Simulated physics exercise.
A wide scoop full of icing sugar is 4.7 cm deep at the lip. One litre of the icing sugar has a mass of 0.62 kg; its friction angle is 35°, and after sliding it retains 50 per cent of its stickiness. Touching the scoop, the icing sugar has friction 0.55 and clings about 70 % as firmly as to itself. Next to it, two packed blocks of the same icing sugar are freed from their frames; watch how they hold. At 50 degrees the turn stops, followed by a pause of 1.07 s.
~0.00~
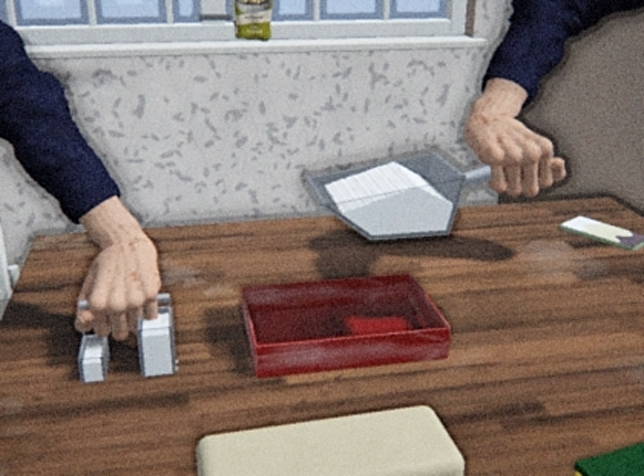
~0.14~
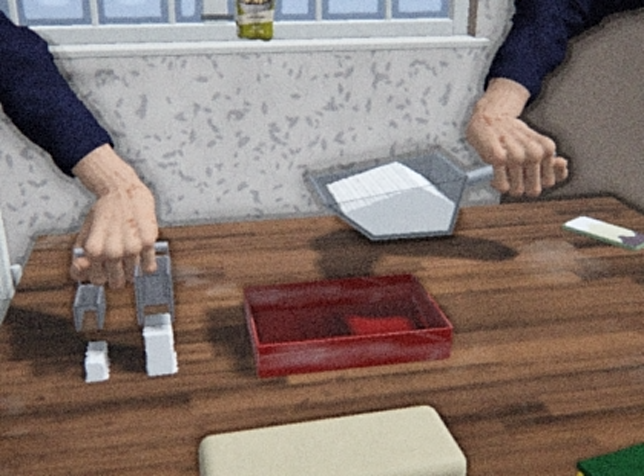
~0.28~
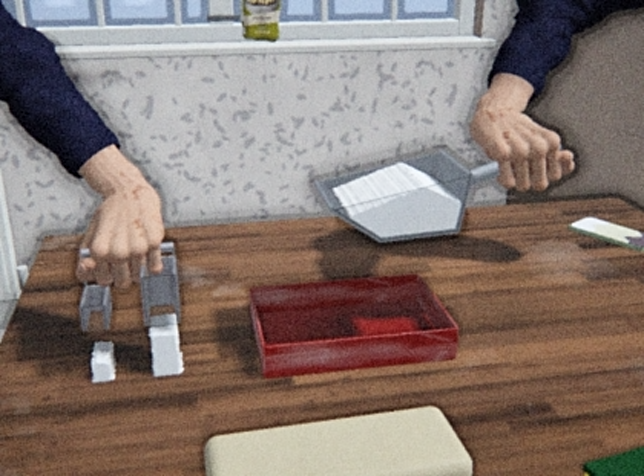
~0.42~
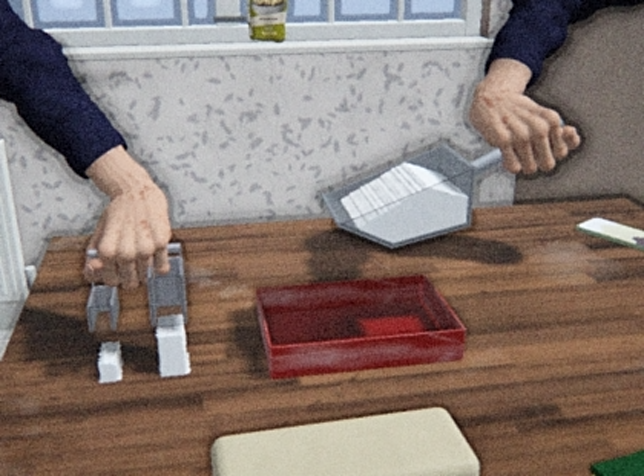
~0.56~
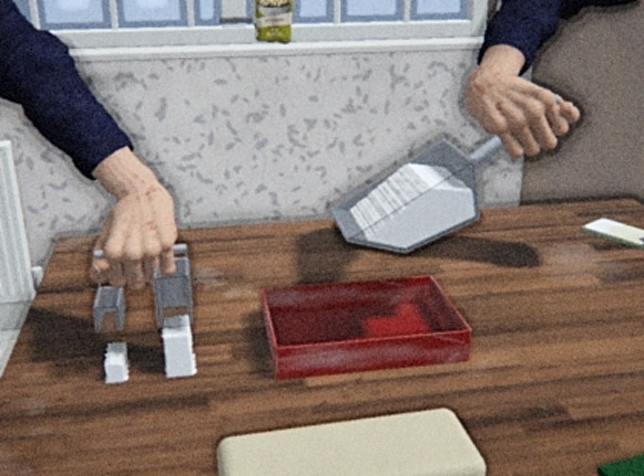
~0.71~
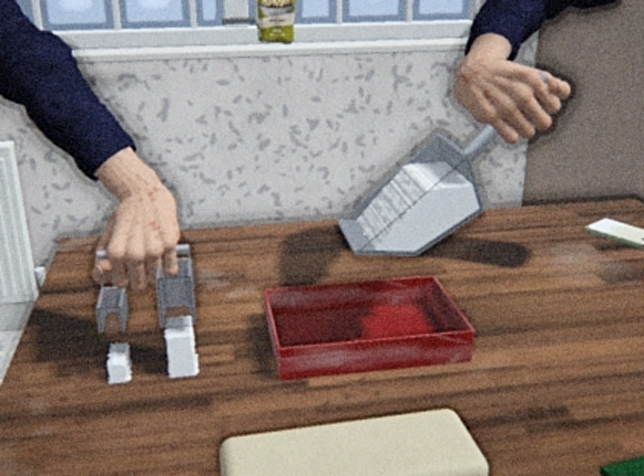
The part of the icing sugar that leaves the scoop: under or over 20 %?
The answer is below 20 %.
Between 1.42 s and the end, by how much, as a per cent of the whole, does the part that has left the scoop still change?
Change to the end: Approx. 0 %.
By 0.92 s, the scoop is at 47 degrees and 0 % has left it.
By 1.17 s, the scoop is at 50 degrees and 0 % has left it.
By 1.42 s, the scoop is at 50 degrees and 0 % has left it.
By 1.68 s, the scoop is at 50 degrees and 0 % has left it.
By 1.79 s, at the end, the scoop is at 50 degrees and 0 % has left it.
